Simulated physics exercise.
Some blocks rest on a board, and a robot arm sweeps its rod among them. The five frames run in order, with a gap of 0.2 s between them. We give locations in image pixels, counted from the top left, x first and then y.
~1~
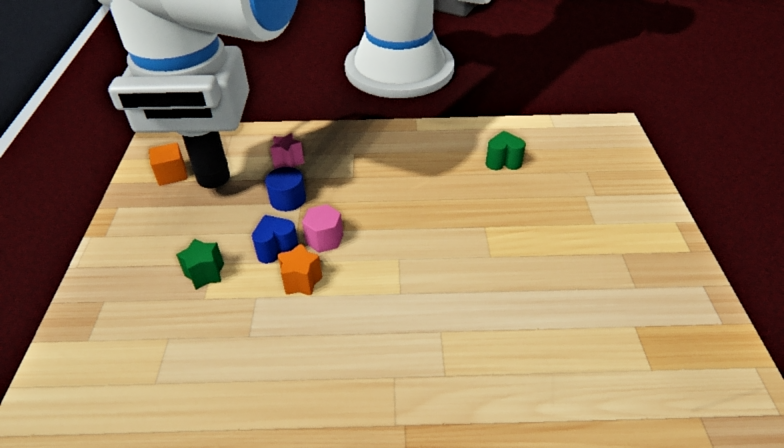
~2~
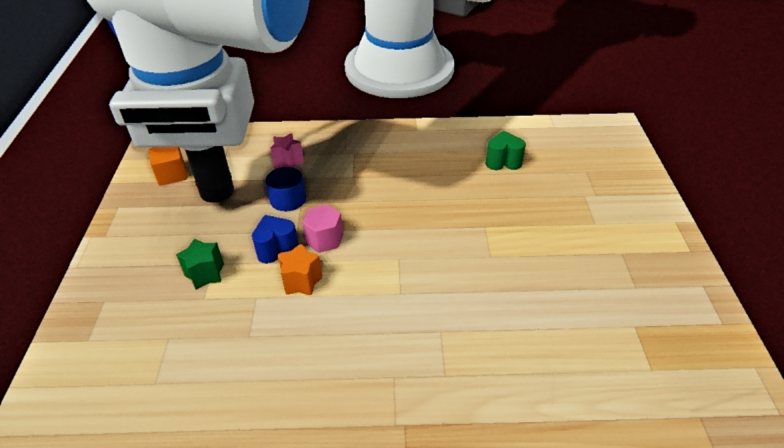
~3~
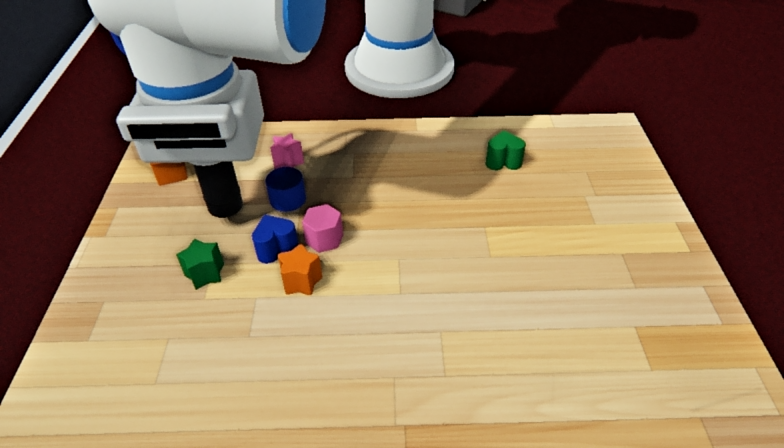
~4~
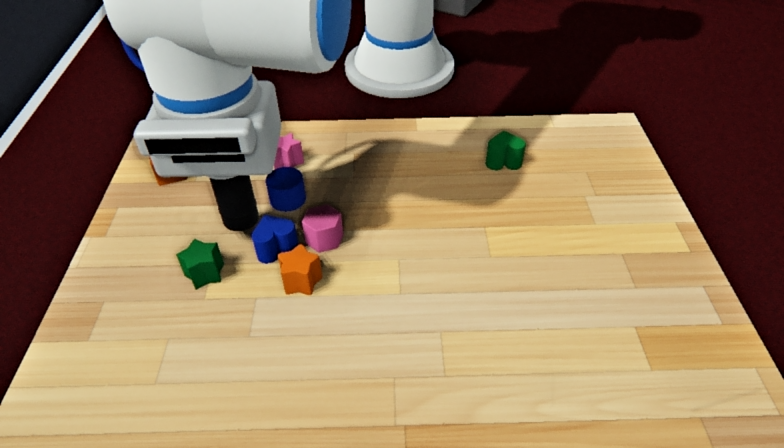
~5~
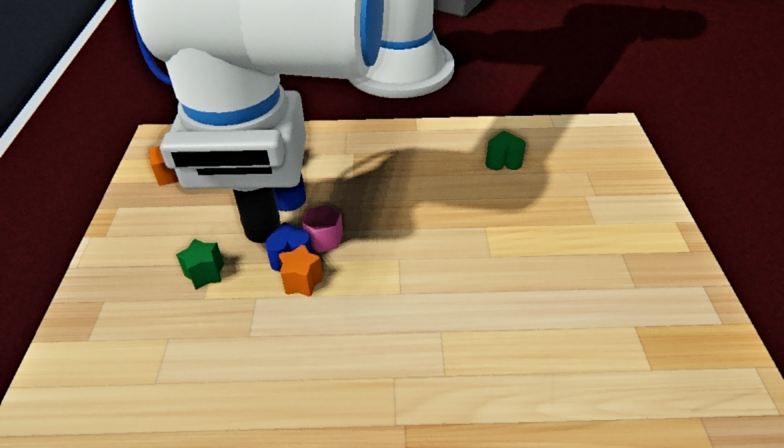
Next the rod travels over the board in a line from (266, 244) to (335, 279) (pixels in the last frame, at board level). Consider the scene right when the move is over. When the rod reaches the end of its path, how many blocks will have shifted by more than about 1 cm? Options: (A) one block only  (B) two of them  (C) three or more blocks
My answer is option B.
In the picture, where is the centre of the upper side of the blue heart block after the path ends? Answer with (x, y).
It should be at (355, 279) by then.
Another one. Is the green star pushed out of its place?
No, that is not how it ends up.
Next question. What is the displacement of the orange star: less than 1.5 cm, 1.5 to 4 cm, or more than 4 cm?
Once the path ends, it will sit over 4 cm from where it is now.
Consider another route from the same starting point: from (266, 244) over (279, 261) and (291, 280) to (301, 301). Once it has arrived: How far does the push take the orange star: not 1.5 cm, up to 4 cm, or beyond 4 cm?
It ends over 4 cm away.
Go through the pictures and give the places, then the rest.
In the first frame, rod's lower end at (214, 179); green star at (198, 252); blue heart block at (272, 227); orange star at (297, 259); pink hexagon at (322, 217).
In the second frame, rod at (218, 193); blocks still.
In the third frame, rod at (226, 207); blocks still.
In the fourth frame, rod at (241, 220); blocks still.
In the fifth frame, rod at (263, 231); green star at (198, 252); blue heart block at (287, 236); orange star at (298, 260); pink hexagon at (322, 217).
The first path, step by step. Halfway along, rod at (298, 249); blue heart block at (321, 257), turned 20° clockwise; orange star at (317, 284), turned 30° clockwise.
At the end, rod at (334, 266); green star still; blue heart block at (355, 279), turned 35° clockwise; orange star at (325, 298), turned 65° clockwise; pink hexagon still.
